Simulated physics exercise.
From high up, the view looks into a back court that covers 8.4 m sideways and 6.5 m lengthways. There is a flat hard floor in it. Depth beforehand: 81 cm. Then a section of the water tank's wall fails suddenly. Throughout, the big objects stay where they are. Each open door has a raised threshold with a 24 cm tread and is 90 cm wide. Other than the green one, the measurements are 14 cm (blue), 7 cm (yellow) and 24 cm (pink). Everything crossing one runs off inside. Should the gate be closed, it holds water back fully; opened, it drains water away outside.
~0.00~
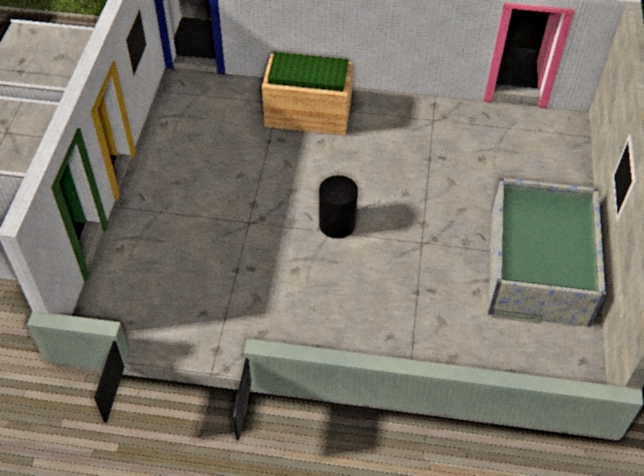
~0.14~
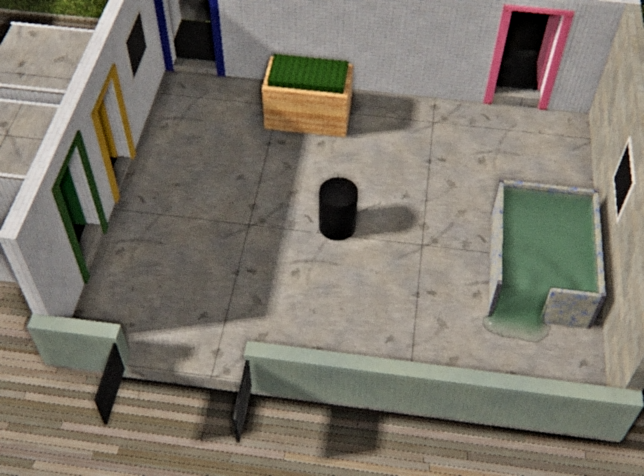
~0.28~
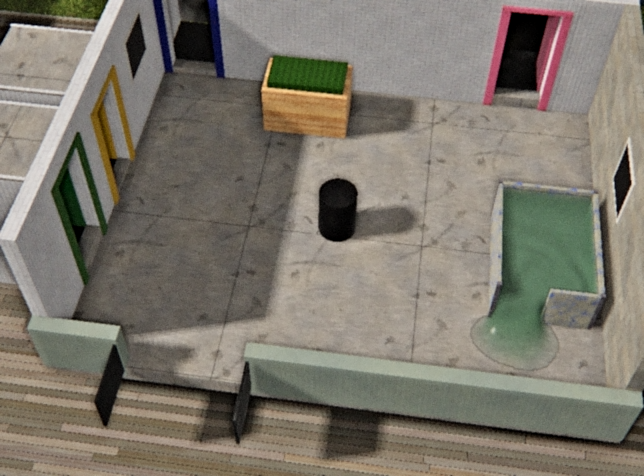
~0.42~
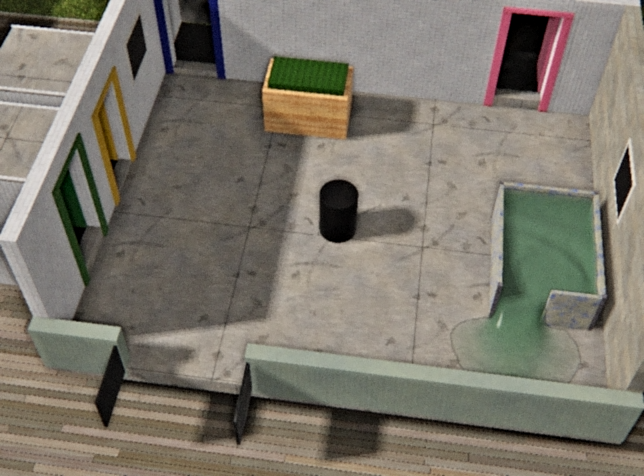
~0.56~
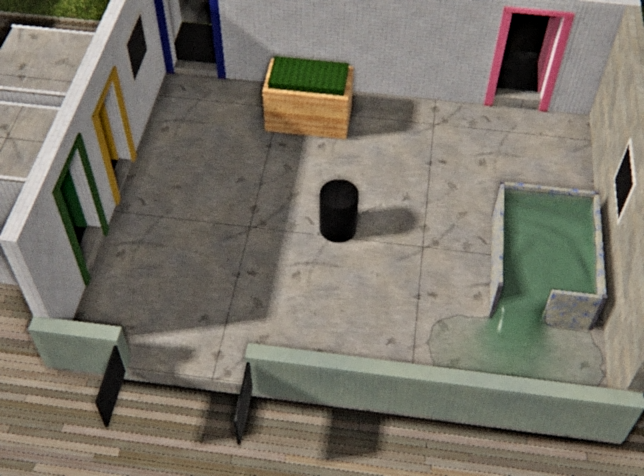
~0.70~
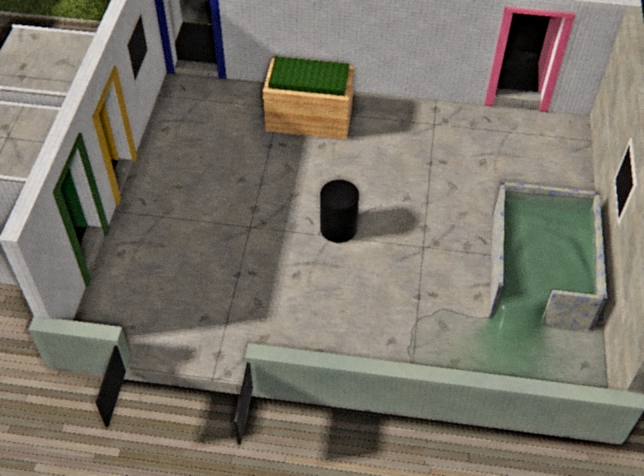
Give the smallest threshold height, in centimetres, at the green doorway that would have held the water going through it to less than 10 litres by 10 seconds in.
The smallest height is about 11 cm.
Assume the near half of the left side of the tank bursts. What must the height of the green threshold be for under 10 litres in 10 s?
Close to 19 cm at the least.
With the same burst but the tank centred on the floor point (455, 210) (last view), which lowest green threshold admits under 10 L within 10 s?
New minimum height: Approx. 9.0 cm.
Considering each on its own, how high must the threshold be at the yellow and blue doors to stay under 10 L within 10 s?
About 6.0 cm at yellow and about 9.0 cm at blue.
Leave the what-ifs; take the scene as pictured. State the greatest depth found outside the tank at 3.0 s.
It gets to close to 33 centimetres there.
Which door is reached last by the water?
I'd say the blue one.
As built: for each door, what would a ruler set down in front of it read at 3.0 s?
In cm - blue: 0, green: 0, yellow: 0, pink: 0.
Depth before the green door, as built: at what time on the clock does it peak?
I'd say near 3.8 seconds.
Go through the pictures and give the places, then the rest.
The first frame shows the water tank at (549, 237) is whole and still, 81 cm deep; the green door at (83, 215) is dry.
In the second frame, water pours out at (520, 305) and has run 0.4 m, to (524, 336); about 9 cm deep outside, 81 cm at the back.
In the third frame, the front is at (508, 362), 0.8 m from the gap at (519, 308); 0.8 m2 of floor is wet, 81 cm left at the back.
In the fourth frame, the front is at a hidden place, 1.4 m from the gap at (519, 310); 1.9 m2 of floor is wet, 81 cm left at the back.
In the fifth frame, water pours out at (520, 310) and has run 1.6 m, to a hidden place; about 6 cm deep outside, 76 cm at the back.
In the sixth frame, the front is at a hidden place, 1.9 m from the gap at (520, 310); 3.9 m2 of floor is wet, 68 cm left at the back; the green door at (85, 219), 7.0 m from the gap, is still 5.6 m from the nearest water.
After 1.4 s water covers 10 % of the floor, deepest (51 cm) near (603, 417); it has not reached the green door.
After 3.0 s water covers 35 % of the floor, deepest (33 cm) near (541, 328); it has not reached the green door.
After 10.0 s water covers 80 % of the floor, deepest (12 cm) near (603, 417); 9 cm at the green door, 0 litres in over its 26 cm threshold.
At the green door as built, the water arrived by 3.2 s and peaked near 15 cm at 3.8 s.
Run again over the same 10 s with other heights there, 20 litres in over 10 cm, 1 litre over 13.5 cm. The limit of 10 litres is kept from about 11 cm up.
